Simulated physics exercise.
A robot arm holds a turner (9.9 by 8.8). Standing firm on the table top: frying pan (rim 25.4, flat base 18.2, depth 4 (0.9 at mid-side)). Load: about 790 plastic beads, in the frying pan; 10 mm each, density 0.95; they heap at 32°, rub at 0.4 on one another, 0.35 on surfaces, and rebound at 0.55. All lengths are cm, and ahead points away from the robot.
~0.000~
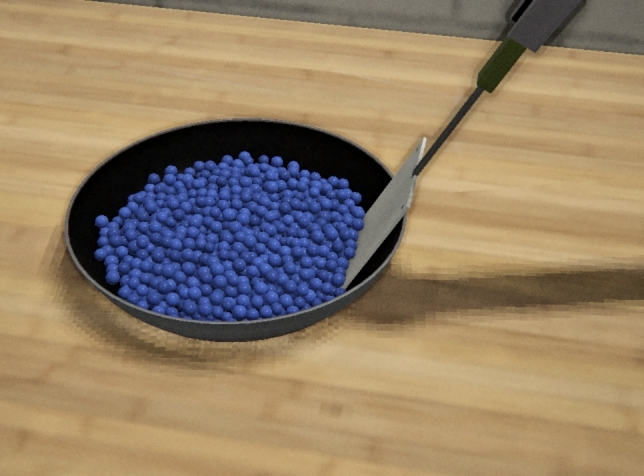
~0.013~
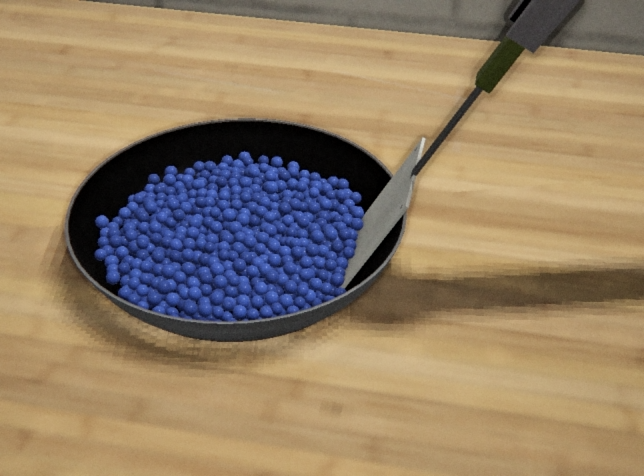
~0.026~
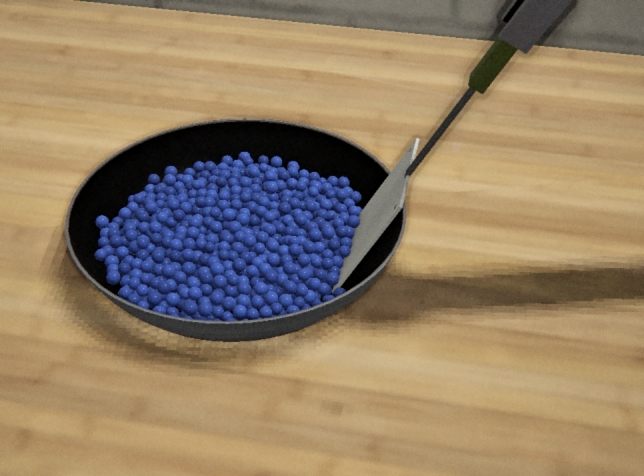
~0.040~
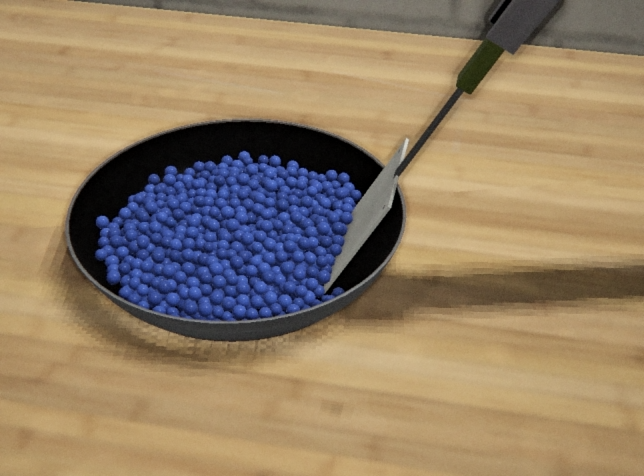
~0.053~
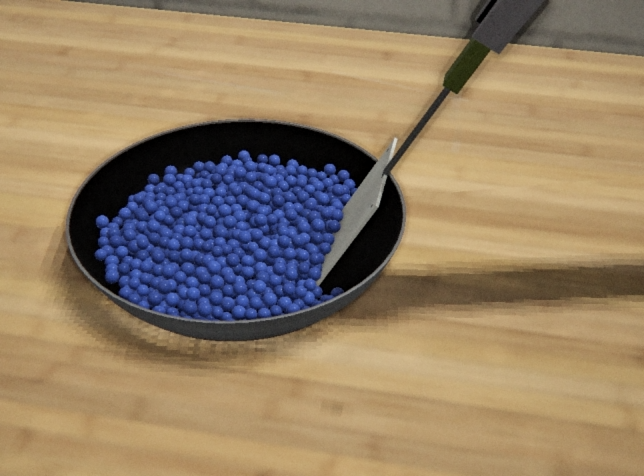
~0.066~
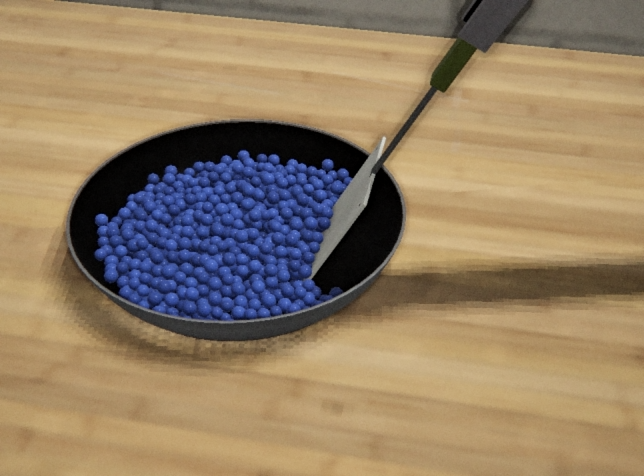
A turner held by a robot arm shifts slowly a short way left inside a black frying pan on a wooden table top, nudging the right edge of a heap of small blue beads and baring some of the pan behind it.
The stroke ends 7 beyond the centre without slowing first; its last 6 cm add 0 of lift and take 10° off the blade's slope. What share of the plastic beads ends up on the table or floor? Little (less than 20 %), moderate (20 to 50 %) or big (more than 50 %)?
A little share, less than 20 %, ends on the table or floor.
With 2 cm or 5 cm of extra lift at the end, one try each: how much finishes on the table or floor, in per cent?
About 5 and 5 per cent.
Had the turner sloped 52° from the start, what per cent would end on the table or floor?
Then about 5 per cent.
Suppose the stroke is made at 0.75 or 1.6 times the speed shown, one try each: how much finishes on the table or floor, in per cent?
About 5 and 10 per cent.
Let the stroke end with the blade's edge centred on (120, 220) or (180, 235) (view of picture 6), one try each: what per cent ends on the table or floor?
Some 25 and 0 per cent.
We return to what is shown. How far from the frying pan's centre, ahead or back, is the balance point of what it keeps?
Some 4.5 cm ahead.
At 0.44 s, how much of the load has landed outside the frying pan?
Some 5 per cent.
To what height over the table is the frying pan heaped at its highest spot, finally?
Roughly 5.5 cm.
After 0.14 s, sloping 62°, highest piece 5 above the table; 786 in the frying pan.
After 0.21 s, sloping 58°, highest piece 5 above the table; 786 in the frying pan.
After 0.44 s, sloping 52°, highest piece 6 above the table; 756 in the frying pan, 30 on the table or floor.
After 1.49 s, sloping 52°, highest piece 5 above the table; 753 in the frying pan, 33 on the table or floor.
In the end, 753 in the frying pan, 33 on the table or floor. That is 4 % on the table or floor.
